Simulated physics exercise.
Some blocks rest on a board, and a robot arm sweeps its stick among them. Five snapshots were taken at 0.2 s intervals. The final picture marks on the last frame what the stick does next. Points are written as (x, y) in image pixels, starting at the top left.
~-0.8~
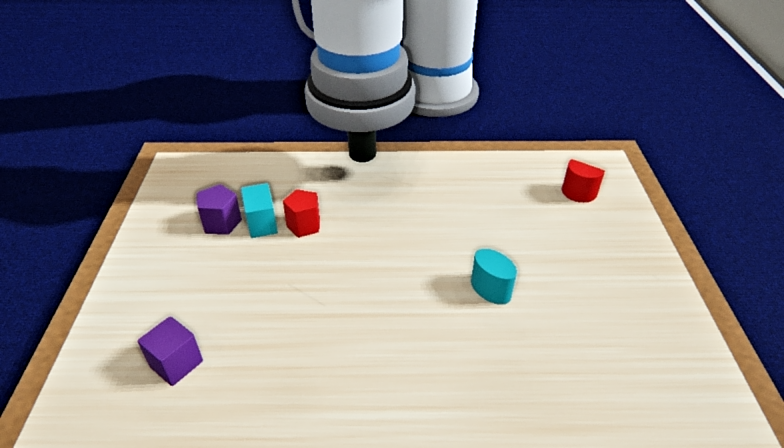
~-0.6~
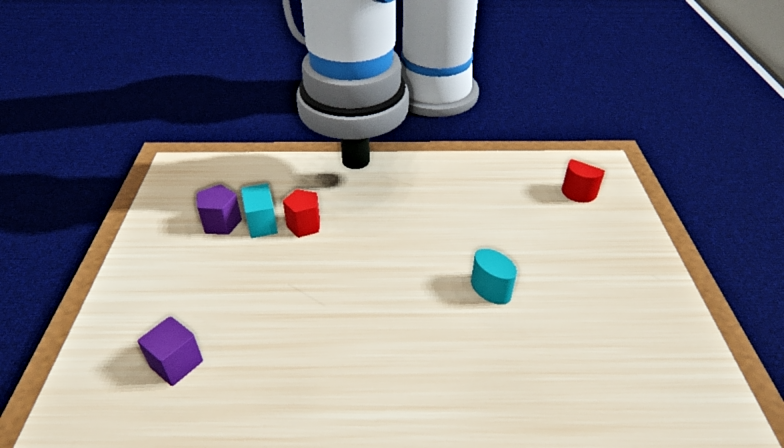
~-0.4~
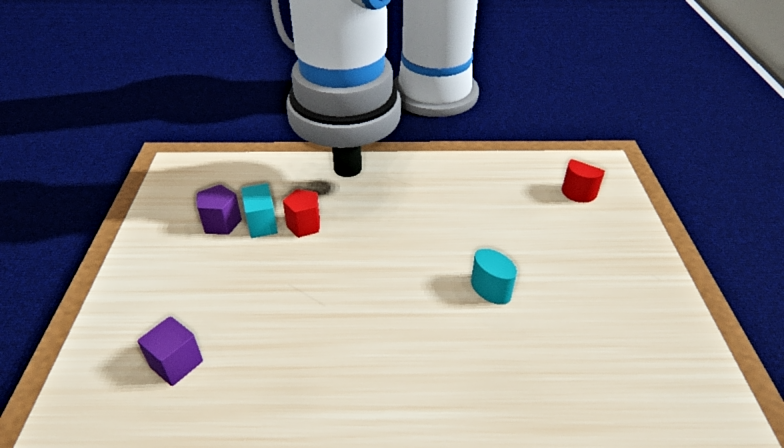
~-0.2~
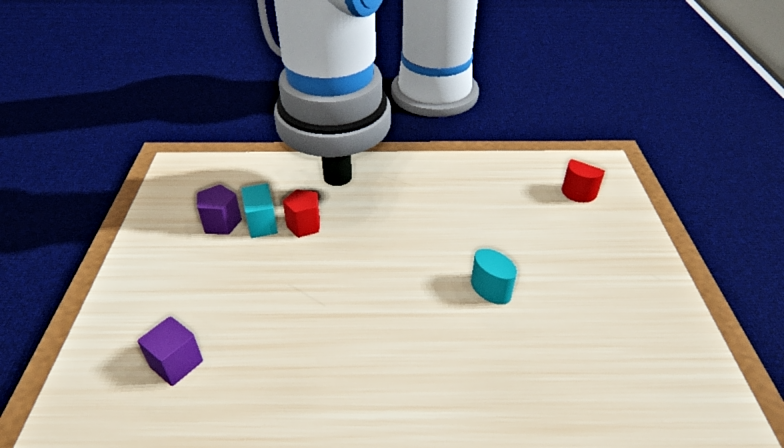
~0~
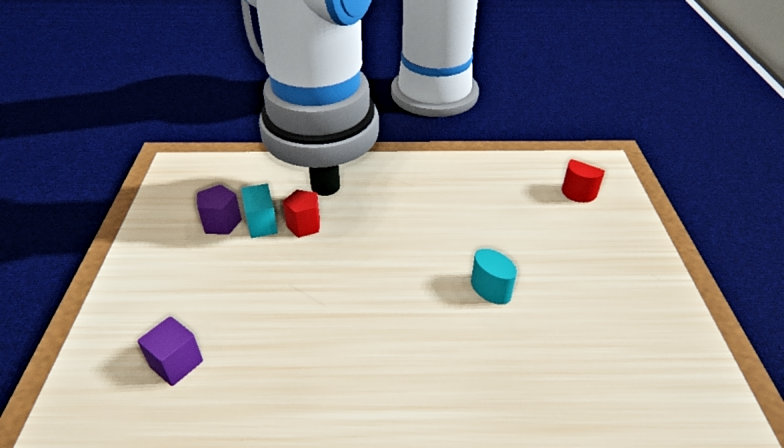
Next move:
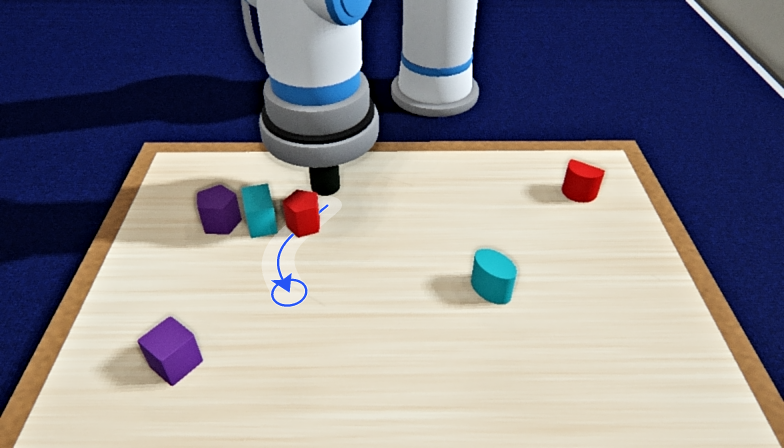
A robot arm moves its stick left and slightly forward near a red block on the board.
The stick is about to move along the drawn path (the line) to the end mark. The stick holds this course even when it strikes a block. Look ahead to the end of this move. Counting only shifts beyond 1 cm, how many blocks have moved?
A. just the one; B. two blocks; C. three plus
A
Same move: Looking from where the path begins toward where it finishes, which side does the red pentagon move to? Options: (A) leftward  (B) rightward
B: Rightward.
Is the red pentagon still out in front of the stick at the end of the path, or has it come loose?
Answer: Slipped away.
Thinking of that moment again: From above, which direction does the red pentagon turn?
It swings round clockwise.
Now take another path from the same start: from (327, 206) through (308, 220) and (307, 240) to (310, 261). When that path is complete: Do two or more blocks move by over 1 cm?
Answer: No.
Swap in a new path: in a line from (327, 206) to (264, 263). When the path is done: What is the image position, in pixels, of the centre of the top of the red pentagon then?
Its top centre lands on (227, 252).
The drawn path runs from (327, 206) by way of (299, 229) and (278, 259) to (289, 292).
The first path, step by step. One third of the way, stick at (296, 211); turquoise rectangle at (252, 200), turned 30° clockwise; red pentagon at (272, 220), turned 20° clockwise.
Two thirds of the way, stick at (275, 241); turquoise rectangle at (252, 200), turned 30° clockwise; red pentagon at (241, 246), turned 60° clockwise.
At the end, stick at (286, 274); purple pentagon not moved; turquoise rectangle at (252, 200), turned 30° clockwise; red pentagon at (239, 249), turned 70° clockwise.
